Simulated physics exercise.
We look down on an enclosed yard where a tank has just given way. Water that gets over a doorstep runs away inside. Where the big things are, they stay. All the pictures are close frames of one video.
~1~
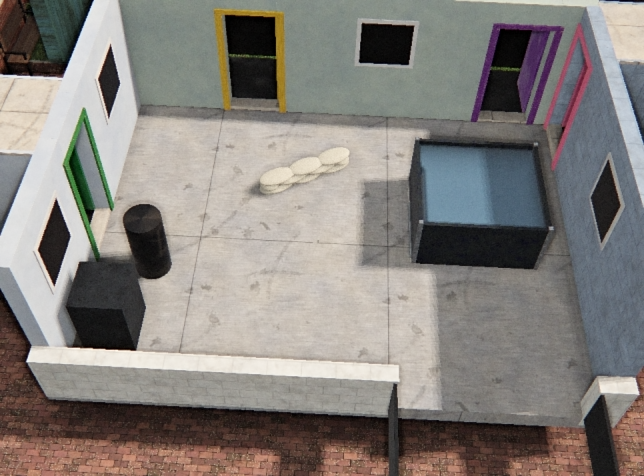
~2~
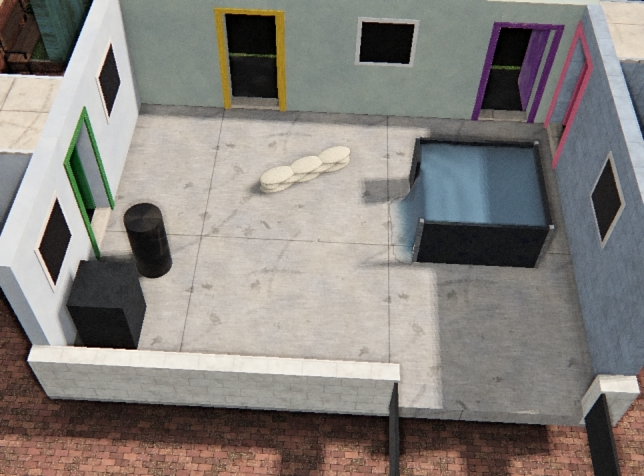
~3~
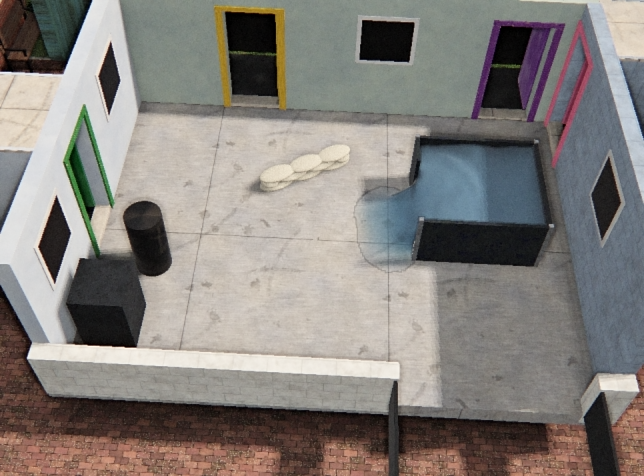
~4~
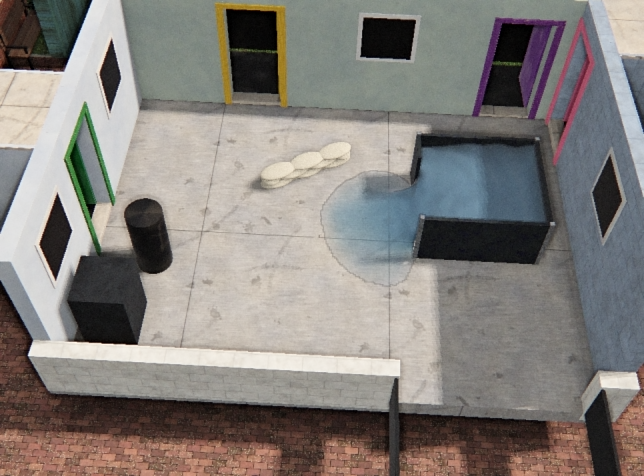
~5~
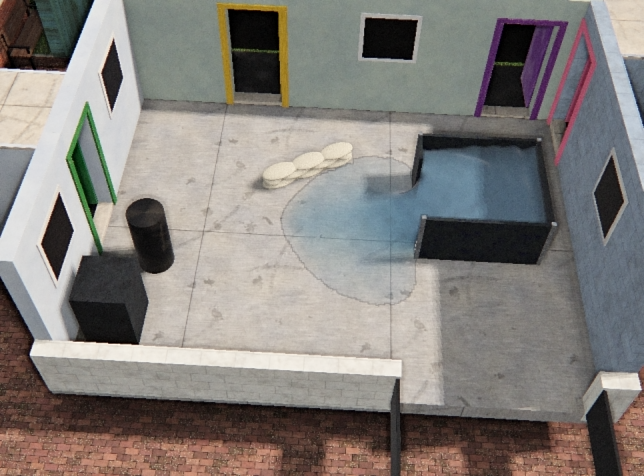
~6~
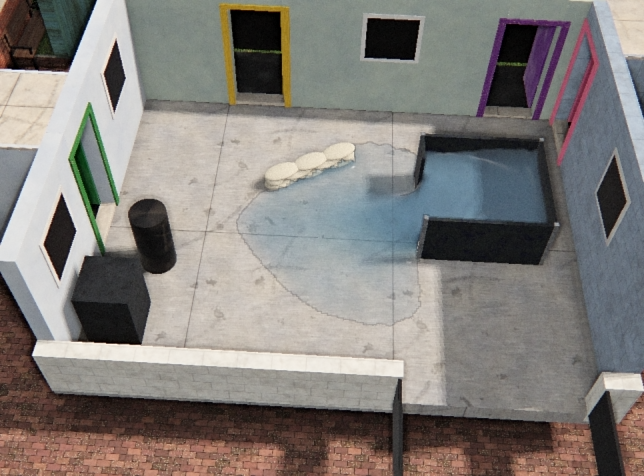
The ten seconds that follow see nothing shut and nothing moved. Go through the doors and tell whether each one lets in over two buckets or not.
As I see it, the purple door sees no more than two buckets come in. The pink door sees no more than two buckets come in. The yellow door sees no more than two buckets come in. The green door sees more than two buckets come in.
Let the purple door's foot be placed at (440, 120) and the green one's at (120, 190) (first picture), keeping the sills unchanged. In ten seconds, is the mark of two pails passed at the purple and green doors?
One by one: The purple one holds, the green one lets more in.
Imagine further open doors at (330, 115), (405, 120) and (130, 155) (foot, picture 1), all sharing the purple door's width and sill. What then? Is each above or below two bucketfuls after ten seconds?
Taking them as listed, the first undershoots, the second undershoots and the third overshoots.
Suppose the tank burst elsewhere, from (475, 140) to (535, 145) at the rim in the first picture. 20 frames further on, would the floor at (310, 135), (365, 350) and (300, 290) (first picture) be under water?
Result, in sequence: Sodden, spared by the spill, spared by the spill.
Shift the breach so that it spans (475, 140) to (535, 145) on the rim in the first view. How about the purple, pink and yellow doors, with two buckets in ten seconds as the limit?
The purple door tops the limit, the pink door tops the limit and the yellow door stays within the limit.
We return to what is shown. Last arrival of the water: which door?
Answer - the pink door.
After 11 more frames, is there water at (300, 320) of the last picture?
That spot would be soaked.
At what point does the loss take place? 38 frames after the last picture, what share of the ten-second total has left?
Near 75 in a hundred.
A moment on, water covers 40 % of the floor; the purple door not reached, the pink door not reached, the yellow door not reached, the green door under two buckets in.
Next, water covers 50 % of the floor; the purple door not reached, the pink door not reached, the yellow door not reached, the green door far over two buckets in.
Then, water covers 55 % of the floor; the purple door not reached, the pink door not reached, the yellow door not reached, the green door far over two buckets in.
Later, water covers 75 % of the floor; the purple door wet at the sill, nothing in, the pink door wet at the sill, nothing in, the yellow door wet at the sill, nothing in, the green door far over two buckets in.
In the end, water covers 95 % of the floor; the purple door wet at the sill, nothing in, the pink door wet at the sill, nothing in, the yellow door wet at the sill, nothing in, the green door far over two buckets in.
